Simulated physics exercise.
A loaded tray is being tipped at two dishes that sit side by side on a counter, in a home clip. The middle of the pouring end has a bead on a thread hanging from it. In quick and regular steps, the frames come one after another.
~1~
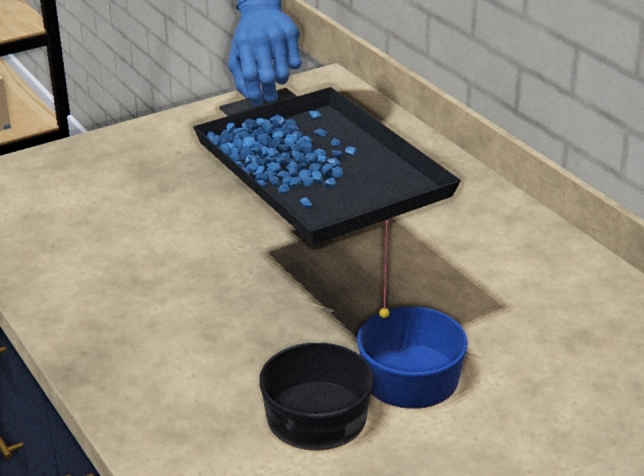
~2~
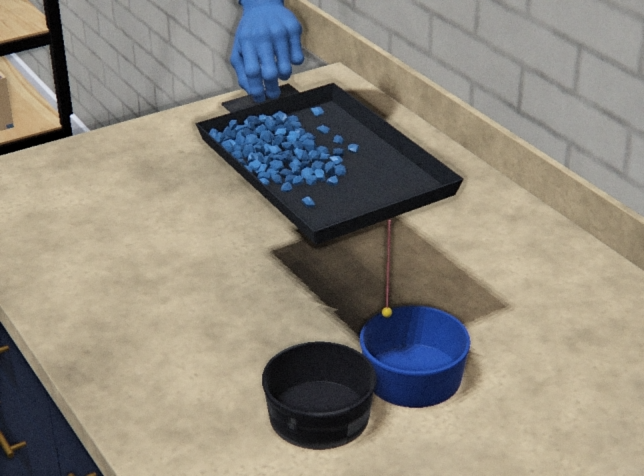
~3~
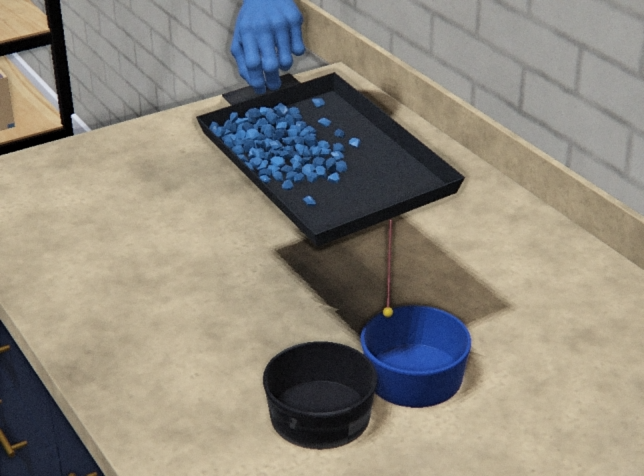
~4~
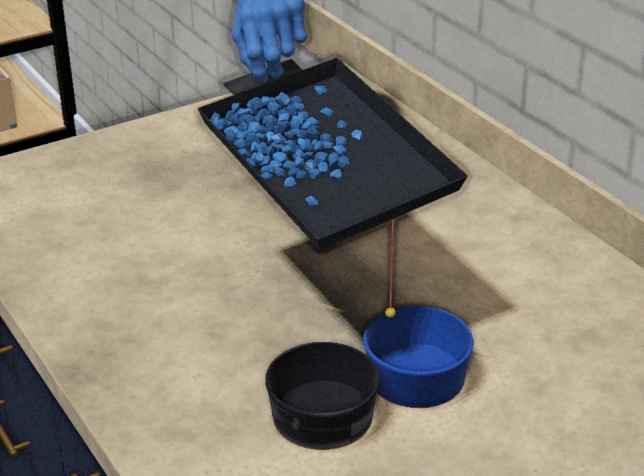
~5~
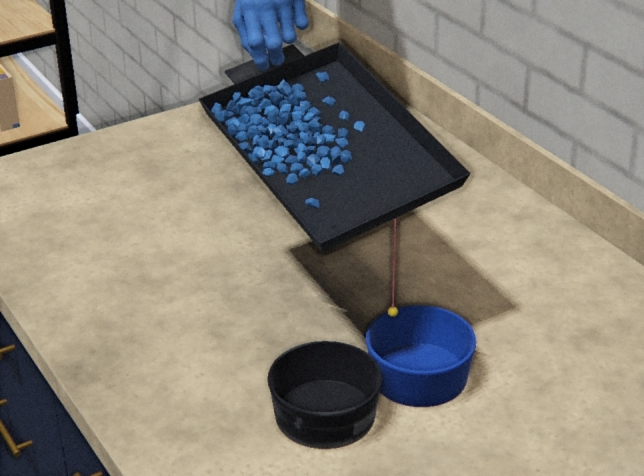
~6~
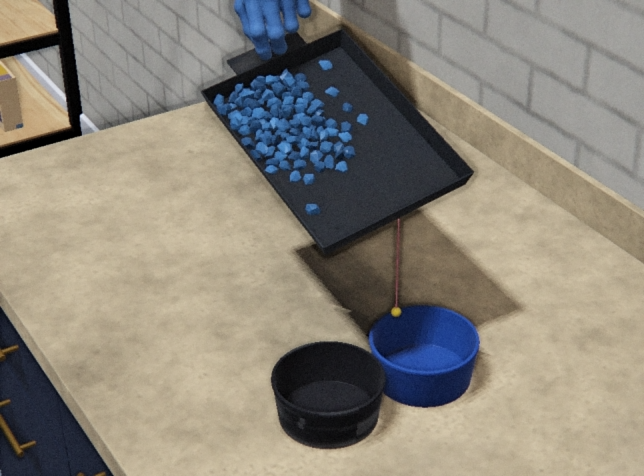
A blue-gloved hand gradually tilts a dark tray of blue stones above two round dishes.
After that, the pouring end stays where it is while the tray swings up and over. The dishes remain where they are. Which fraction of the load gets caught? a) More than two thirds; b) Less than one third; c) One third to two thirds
Answer: A.
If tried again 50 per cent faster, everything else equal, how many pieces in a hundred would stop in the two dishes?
Result: About 80 per cent.
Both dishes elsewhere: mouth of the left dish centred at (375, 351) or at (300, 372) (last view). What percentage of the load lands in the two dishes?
That makes 50 per cent, followed by 80 per cent.
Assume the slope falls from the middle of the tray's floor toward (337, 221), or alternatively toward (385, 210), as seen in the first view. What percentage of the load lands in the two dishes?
90 and 50 per cent, in that order.
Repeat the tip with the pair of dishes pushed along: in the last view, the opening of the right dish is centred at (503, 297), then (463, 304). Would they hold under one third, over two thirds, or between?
Less than a third; in the middle band.
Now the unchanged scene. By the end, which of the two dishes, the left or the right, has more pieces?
The left-hand one comes out ahead.
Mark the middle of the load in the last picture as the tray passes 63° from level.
In the last view, the load is centred near (318, 214).
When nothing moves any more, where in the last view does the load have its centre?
At about (333, 404), give or take.
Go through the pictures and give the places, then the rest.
The first frame shows corners of the pouring end near (314, 227) and (453, 179), level; middle of the load near (274, 154), aquarium stones; left dish near (346, 425); right dish near (443, 383); bead on its thread near (384, 313).
The second frame shows corners of the pouring end near (316, 227) and (456, 178), level; middle of the load near (277, 151).
The third frame shows corners of the pouring end near (317, 230) and (457, 176), tipped barely, lowest at the left corner; middle of the load near (278, 146).
The fourth frame shows corners of the pouring end near (320, 234) and (460, 175), tipped a little, lowest at the left corner; middle of the load near (280, 139).
The fifth frame shows corners of the pouring end near (322, 237) and (463, 172), tipped a little, lowest at the left corner; middle of the load near (282, 131).
The sixth frame shows corners of the pouring end near (325, 242) and (467, 171), tipped clearly, lowest at the left corner; middle of the load near (285, 125); left dish near (358, 424); right dish near (455, 382).
Shortly afterwards, tray tipped steeply; all but a few on the tray; a little in the air.
Next, tray tipped past a quarter turn; a little on the tray; the bulk in the left dish; only a few in the right dish; only a few outside both; a little in the air.
Some moments later, tray tipped past a quarter turn; the bulk in the left dish; only a few in the right dish; a little outside both.
In the end, tray tipped past a quarter turn; the bulk in the left dish; only a few in the right dish; a little outside both.
